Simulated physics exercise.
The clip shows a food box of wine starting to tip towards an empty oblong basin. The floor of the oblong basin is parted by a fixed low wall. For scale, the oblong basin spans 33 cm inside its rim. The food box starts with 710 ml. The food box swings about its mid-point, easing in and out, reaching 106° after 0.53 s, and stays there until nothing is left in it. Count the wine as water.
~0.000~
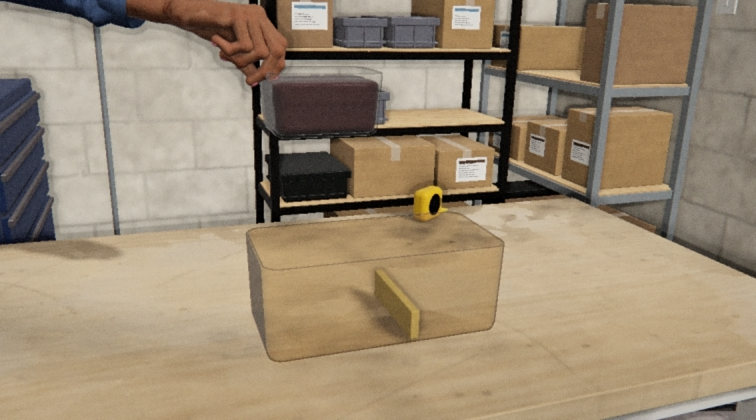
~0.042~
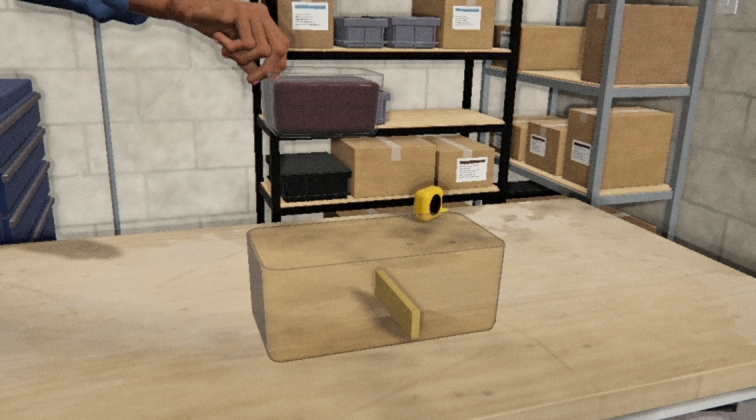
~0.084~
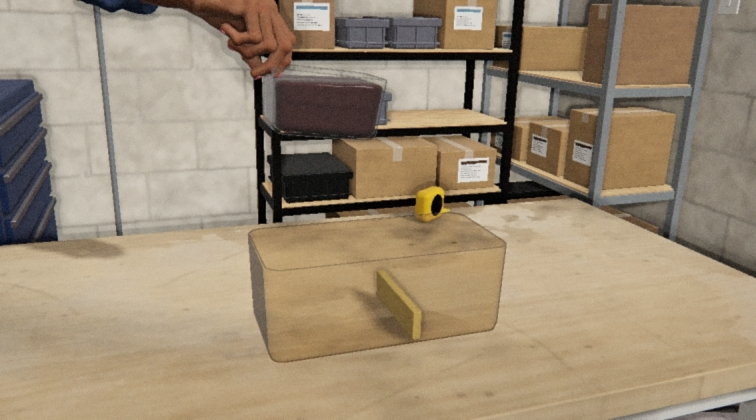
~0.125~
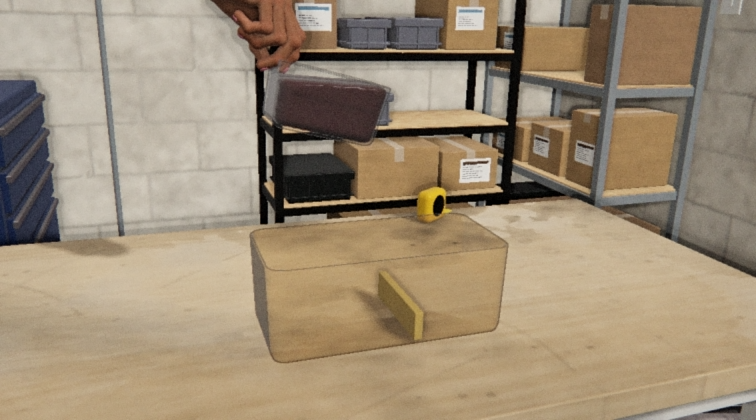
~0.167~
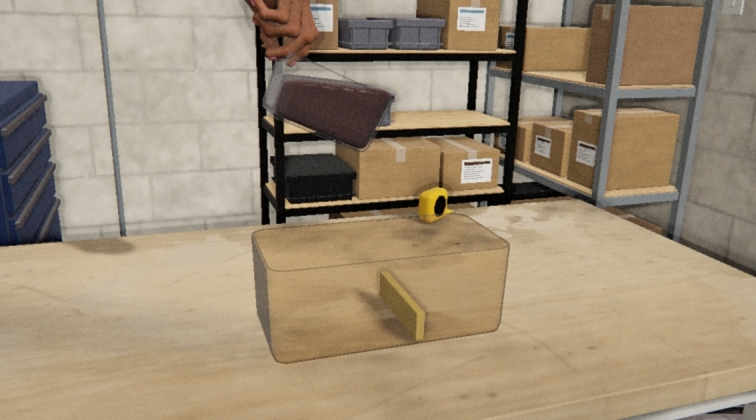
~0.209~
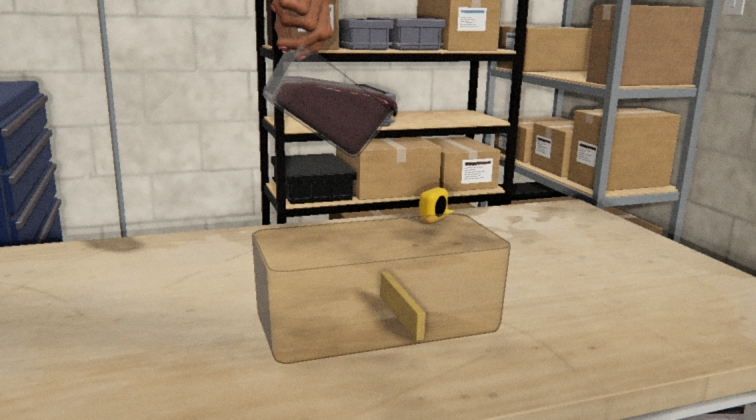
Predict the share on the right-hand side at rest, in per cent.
The far part has some 66 per cent.
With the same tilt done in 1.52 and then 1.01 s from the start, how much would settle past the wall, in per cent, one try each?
First 75, then 75 per cent.
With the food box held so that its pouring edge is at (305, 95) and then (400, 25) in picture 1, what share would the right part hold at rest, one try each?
First 15, then 75 per cent.
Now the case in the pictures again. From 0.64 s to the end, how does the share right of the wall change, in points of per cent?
The share moves down, by some 7 per cent.
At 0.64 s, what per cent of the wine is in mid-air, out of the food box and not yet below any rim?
Some 10 per cent.
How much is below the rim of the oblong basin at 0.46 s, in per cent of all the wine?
Some 24 per cent.
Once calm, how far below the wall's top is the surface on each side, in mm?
Some 34 mm on the left and 14 mm on the right.
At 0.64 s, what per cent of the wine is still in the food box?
About 2 per cent.
Then, 0.46 s in, the tilt is 101° and 18 per cent is still to pour, 1 is left of the wall and 24 right of it.
Then, 0.64 s in, the tilt is 106° and 2 per cent is still to pour, 14 is left of the wall and 73 right of it.
Then, 0.82 s in, the tilt is 106° and 0 per cent is still to pour, 25 is left of the wall and 70 right of it.
Then, 1.03 s in, the tilt is 106° and 0 per cent is still to pour, 30 is left of the wall and 66 right of it.
Finally, 30 per cent lies left of the wall, 66 right of it and 4 outside.
